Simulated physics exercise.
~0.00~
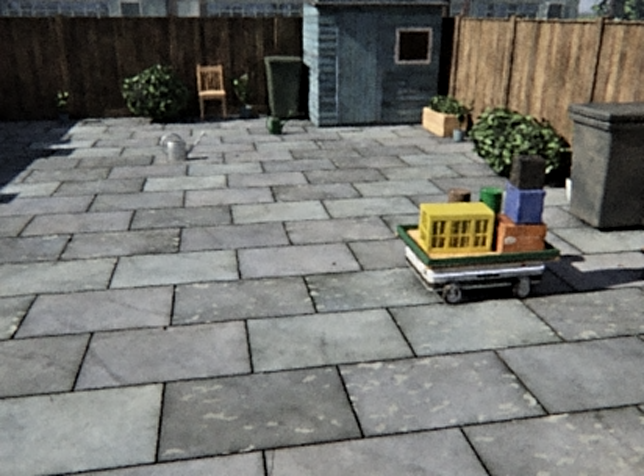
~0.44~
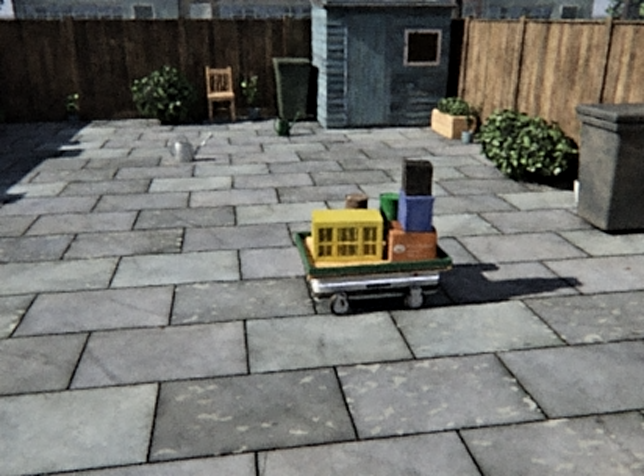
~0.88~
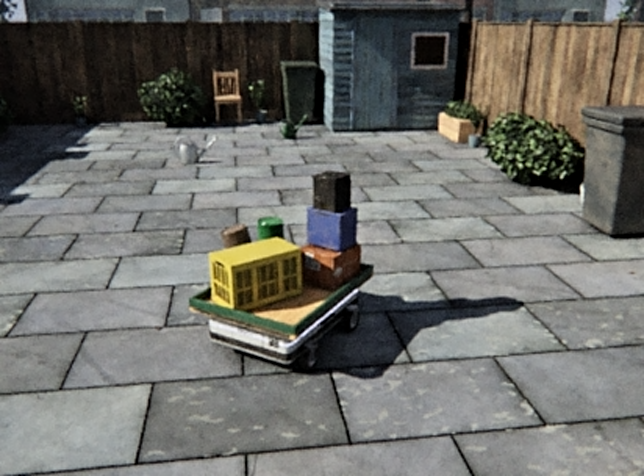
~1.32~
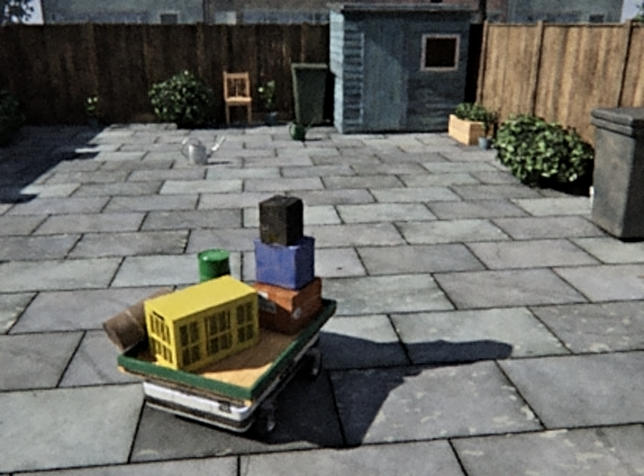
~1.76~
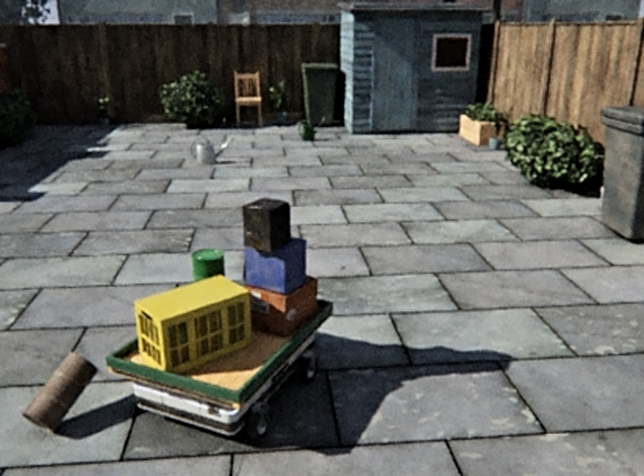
The clip opens on a paved yard with a shed and wooden fence, where a low cart carries a yellow crate, a green canister, a brown canister and a stack with a black box on a blue tote on an orange parcel. The cart rolls left across the slabs, then curves toward the viewer. As it turns, the brown canister begins to lean, then tips onto its side at the tray's left edge. The cart comes to a halt and the canister drops off. It ends on its side beyond the cart's left edge, while everything else remains aboard.
